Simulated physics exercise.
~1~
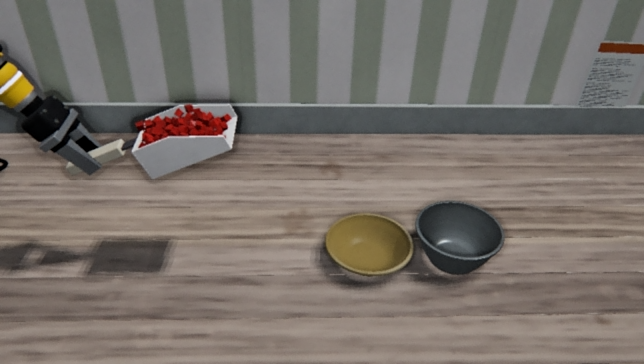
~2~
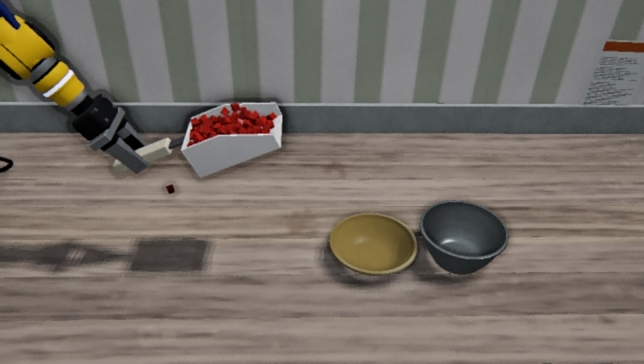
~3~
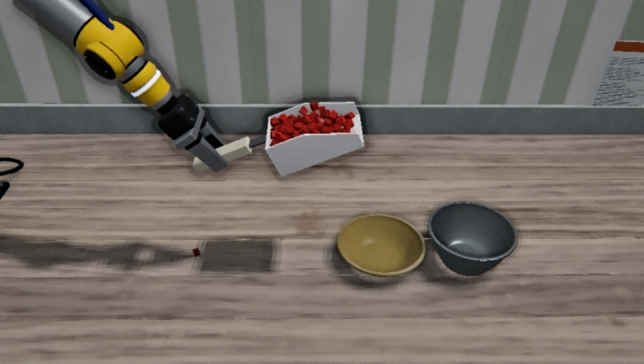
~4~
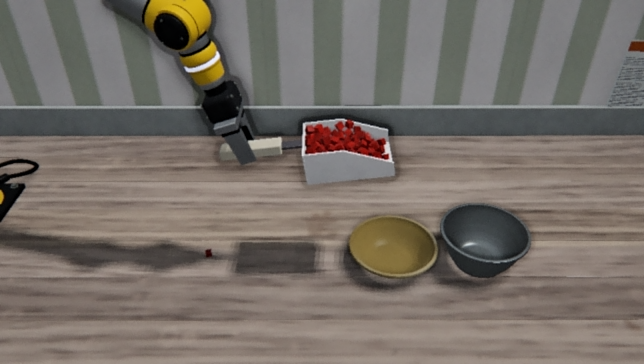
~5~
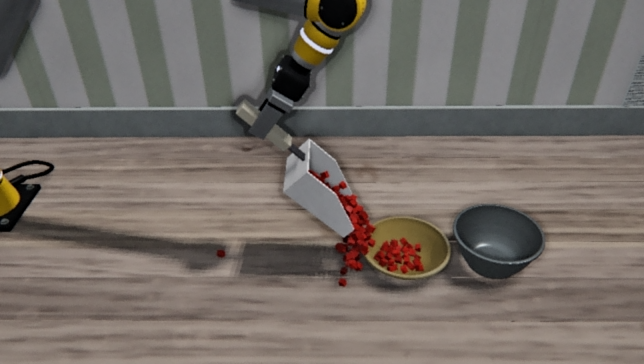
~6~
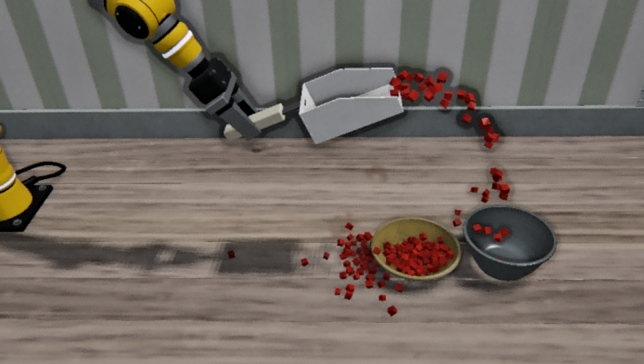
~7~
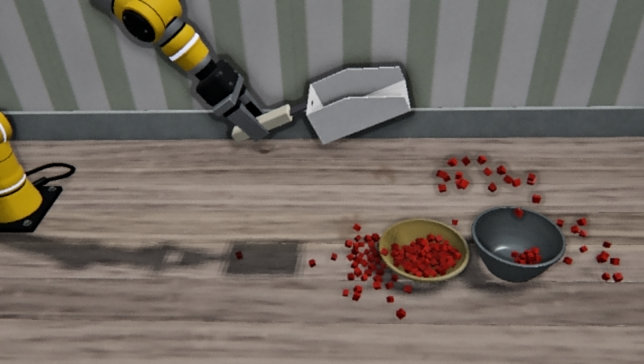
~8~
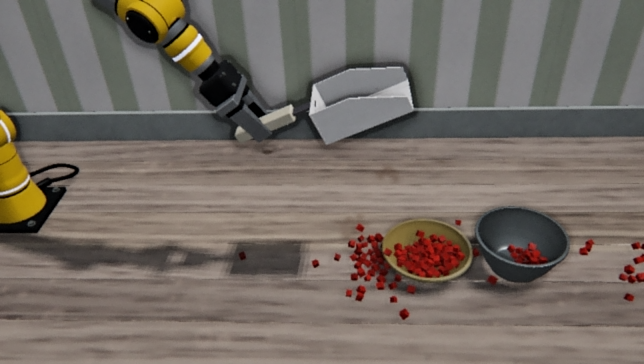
On a wooden tabletop, a yellow and black robot arm carried a scoop of red cubes right, tipped some into a yellowish bowl, then swung it up, flinging the rest towards a dark bowl, leaving both bowls partly filled and many pieces scattered around.
